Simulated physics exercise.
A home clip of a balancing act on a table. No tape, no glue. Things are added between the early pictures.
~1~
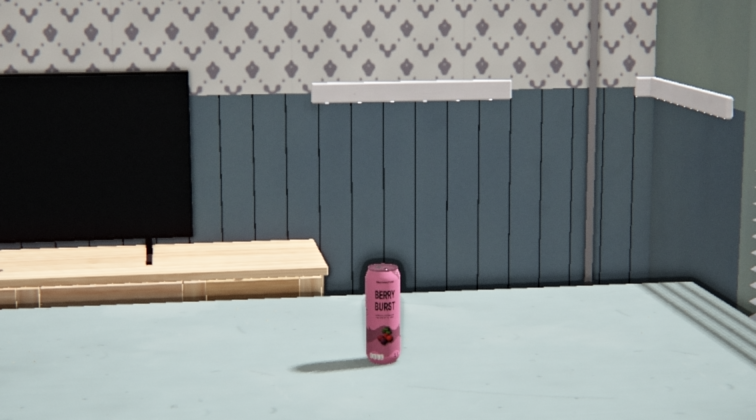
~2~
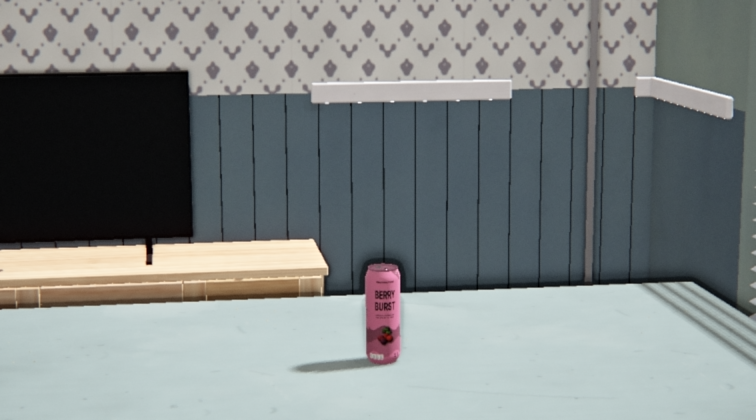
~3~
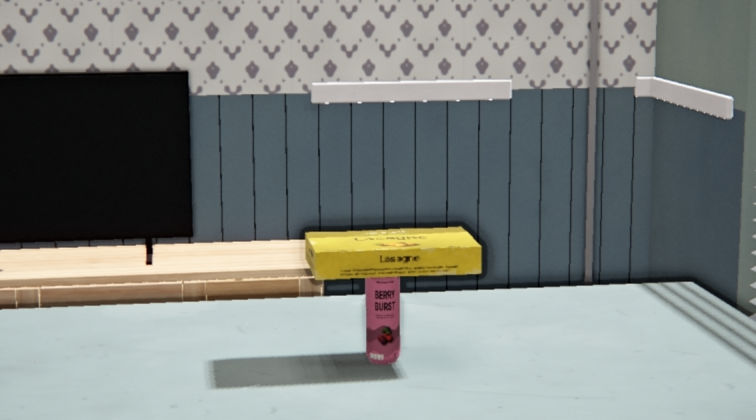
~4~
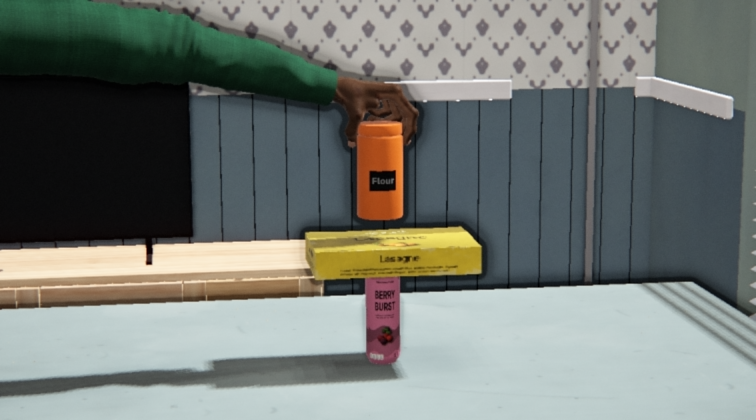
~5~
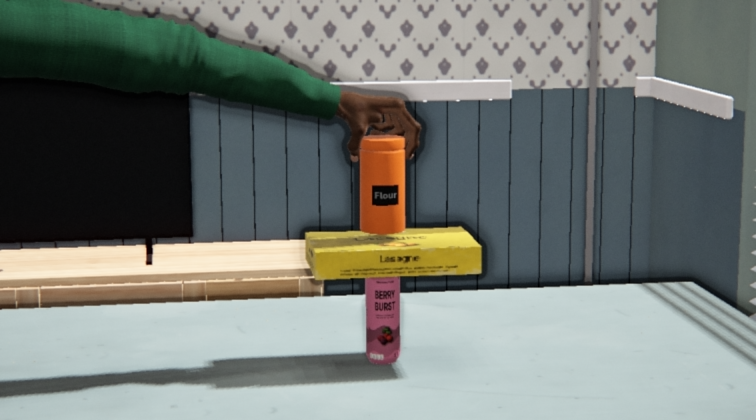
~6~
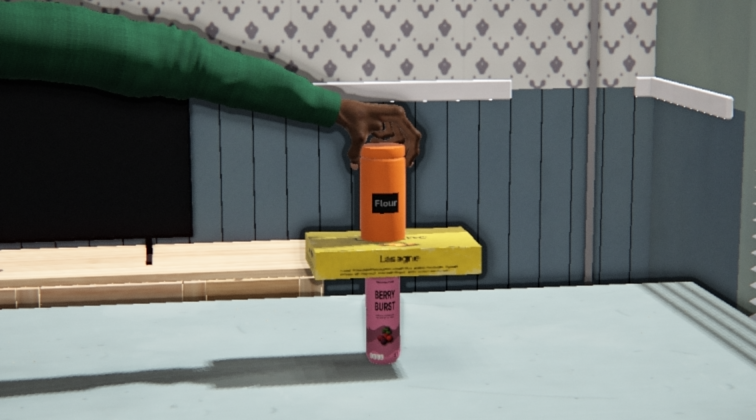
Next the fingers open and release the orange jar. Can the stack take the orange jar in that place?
In the end the stack holds.
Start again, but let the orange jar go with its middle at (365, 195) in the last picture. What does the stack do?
Then it holds.
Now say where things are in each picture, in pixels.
The last thing is not in view yet; pink can (383, 314), in the first frame.
The last thing is not in view yet; pink can (383, 314), in the second frame.
The last thing is not in view yet; pink can (383, 314), in the third frame.
On its way; orange jar (380, 170); pink can (383, 314), in the fourth frame.
On its way; orange jar (383, 184); pink can (383, 314), in the fifth frame.
In place under the hand; orange jar (383, 192); pink can (383, 314), in the sixth frame.
Then, 0.20 s later than the last frame, all is still.
Then, 0.50 s later than the last frame, orange jar resting near (383, 193).
When it is over, all 3 as before. End places, in pixels of the last picture, orange jar near (383, 193). The stack stays up.
